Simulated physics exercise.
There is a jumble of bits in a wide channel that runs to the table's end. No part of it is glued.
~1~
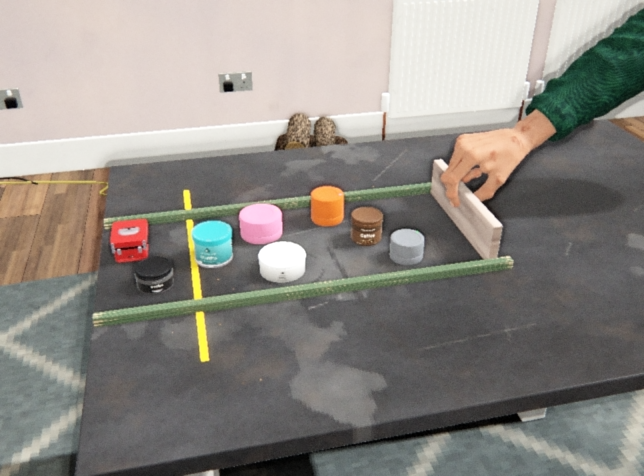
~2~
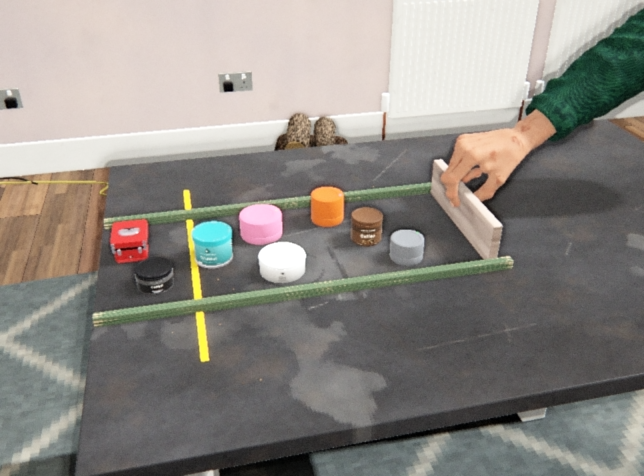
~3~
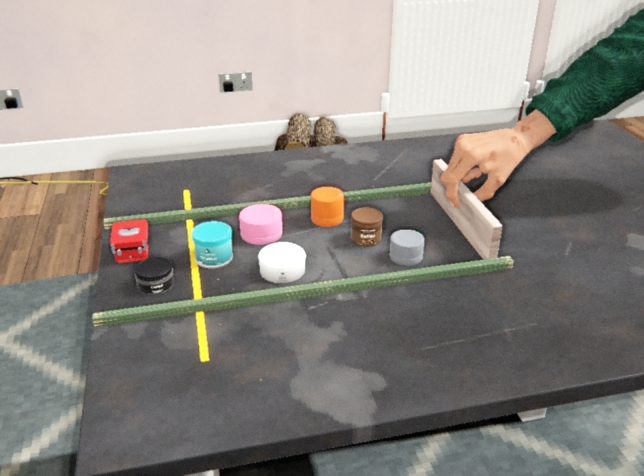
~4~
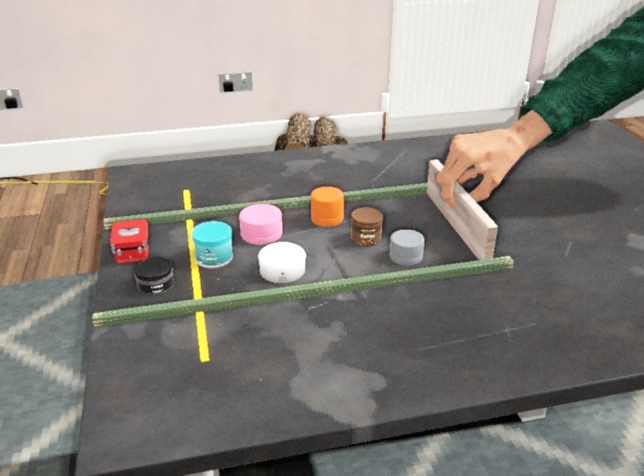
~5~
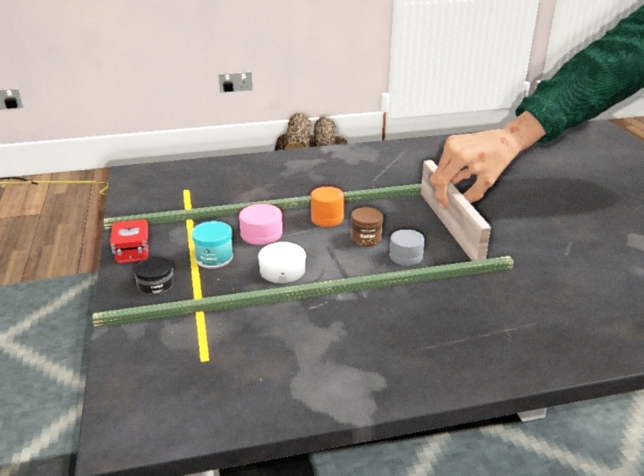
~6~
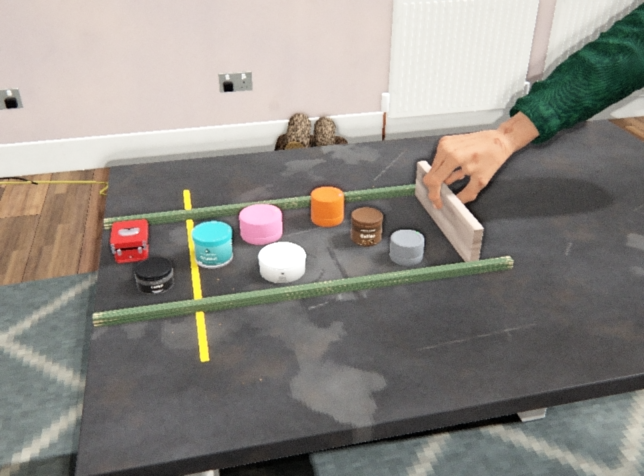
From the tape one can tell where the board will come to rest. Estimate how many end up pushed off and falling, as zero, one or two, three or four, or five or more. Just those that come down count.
I predict that no one of them will leave the table.
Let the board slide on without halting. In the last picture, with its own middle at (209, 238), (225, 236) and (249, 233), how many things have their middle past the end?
Respectively 0, 0 and 0.
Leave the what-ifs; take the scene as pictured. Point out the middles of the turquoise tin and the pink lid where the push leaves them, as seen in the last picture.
Roughly (143, 261) for the first and roughly (150, 241) for the second.
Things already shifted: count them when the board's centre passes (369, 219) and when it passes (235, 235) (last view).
Note: First position 2; second position 7.
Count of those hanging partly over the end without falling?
It comes to 2.
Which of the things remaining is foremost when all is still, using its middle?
The one you want is the black tub.
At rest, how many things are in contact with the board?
The count in contact is 3.
Soon after, none off yet; red case at rest near (131, 242); black tub at rest near (155, 276); turquoise tin at rest near (213, 245).
In the end, the number that fall off is zero.
